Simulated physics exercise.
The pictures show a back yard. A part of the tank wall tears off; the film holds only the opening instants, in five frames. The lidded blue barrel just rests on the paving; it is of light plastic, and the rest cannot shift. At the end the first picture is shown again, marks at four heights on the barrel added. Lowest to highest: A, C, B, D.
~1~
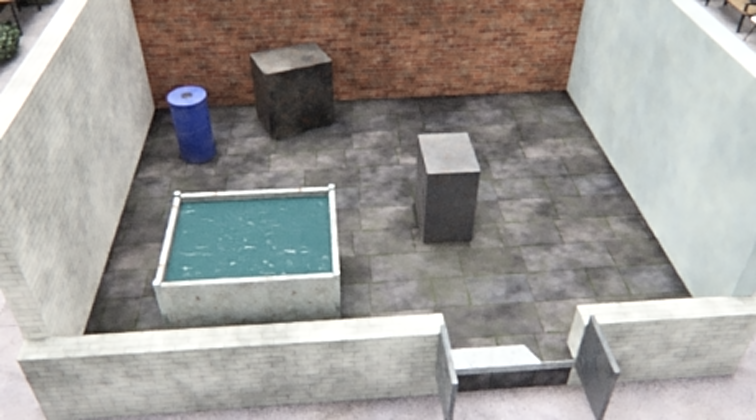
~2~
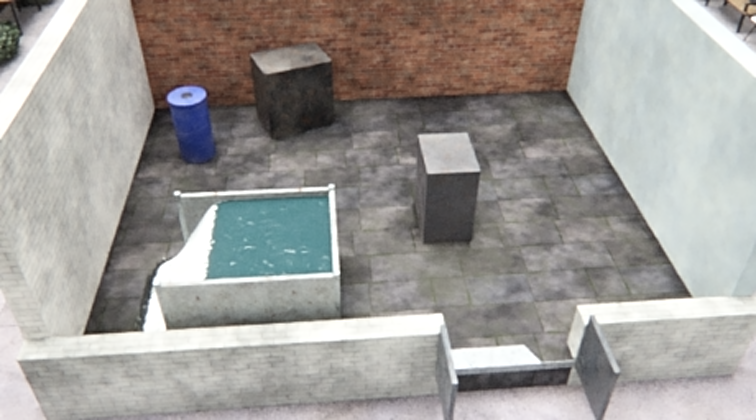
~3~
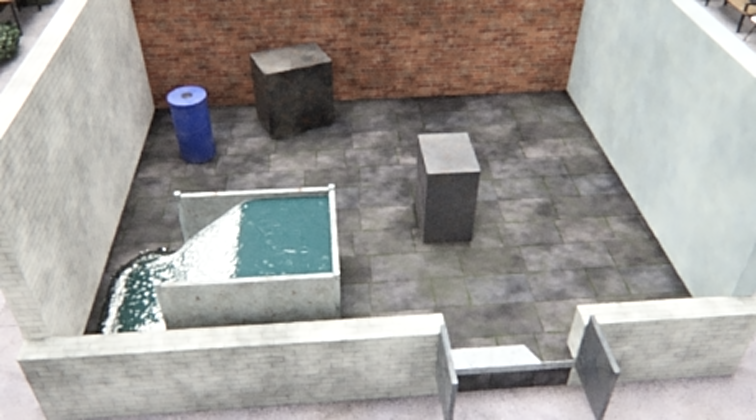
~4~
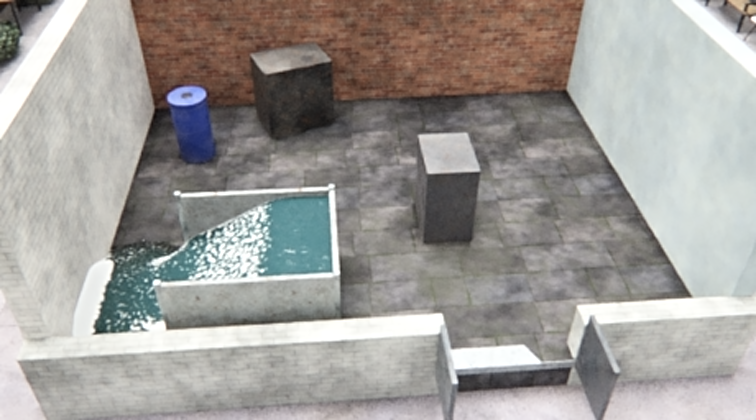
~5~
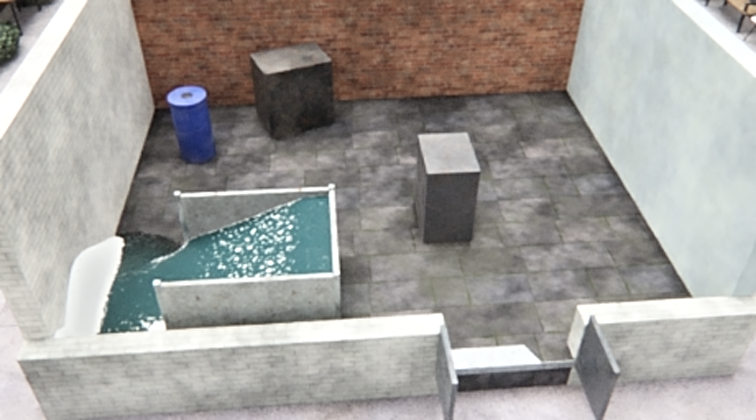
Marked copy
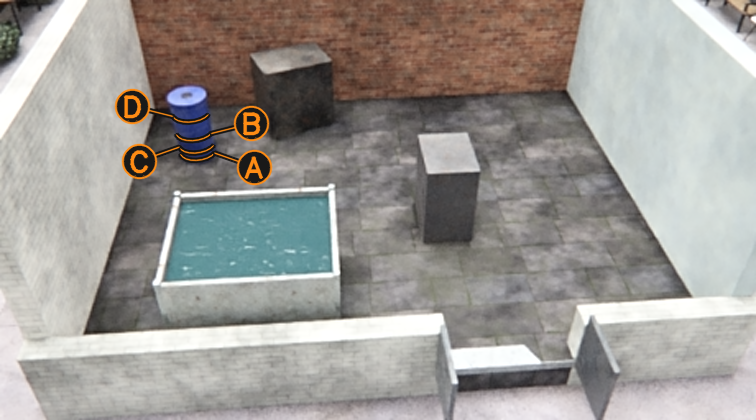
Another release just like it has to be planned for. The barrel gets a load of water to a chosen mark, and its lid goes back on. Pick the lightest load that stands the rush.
D will do.
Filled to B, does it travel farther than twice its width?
No.
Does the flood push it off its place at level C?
Yes, it does.
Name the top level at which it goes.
Here it is level B.
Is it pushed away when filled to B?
Yes, it does.
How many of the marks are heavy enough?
One of them.
In orange, A at (196, 160); B at (192, 140); C at (194, 153); D at (188, 122); from the bottom up A, C, B, D.
Choosing A, it is pushed about 4 times its own width away.
Choosing B, it is pushed about half its own width away.
Choosing C, it is pushed about twice its own width away.
Choosing D, it does not move.
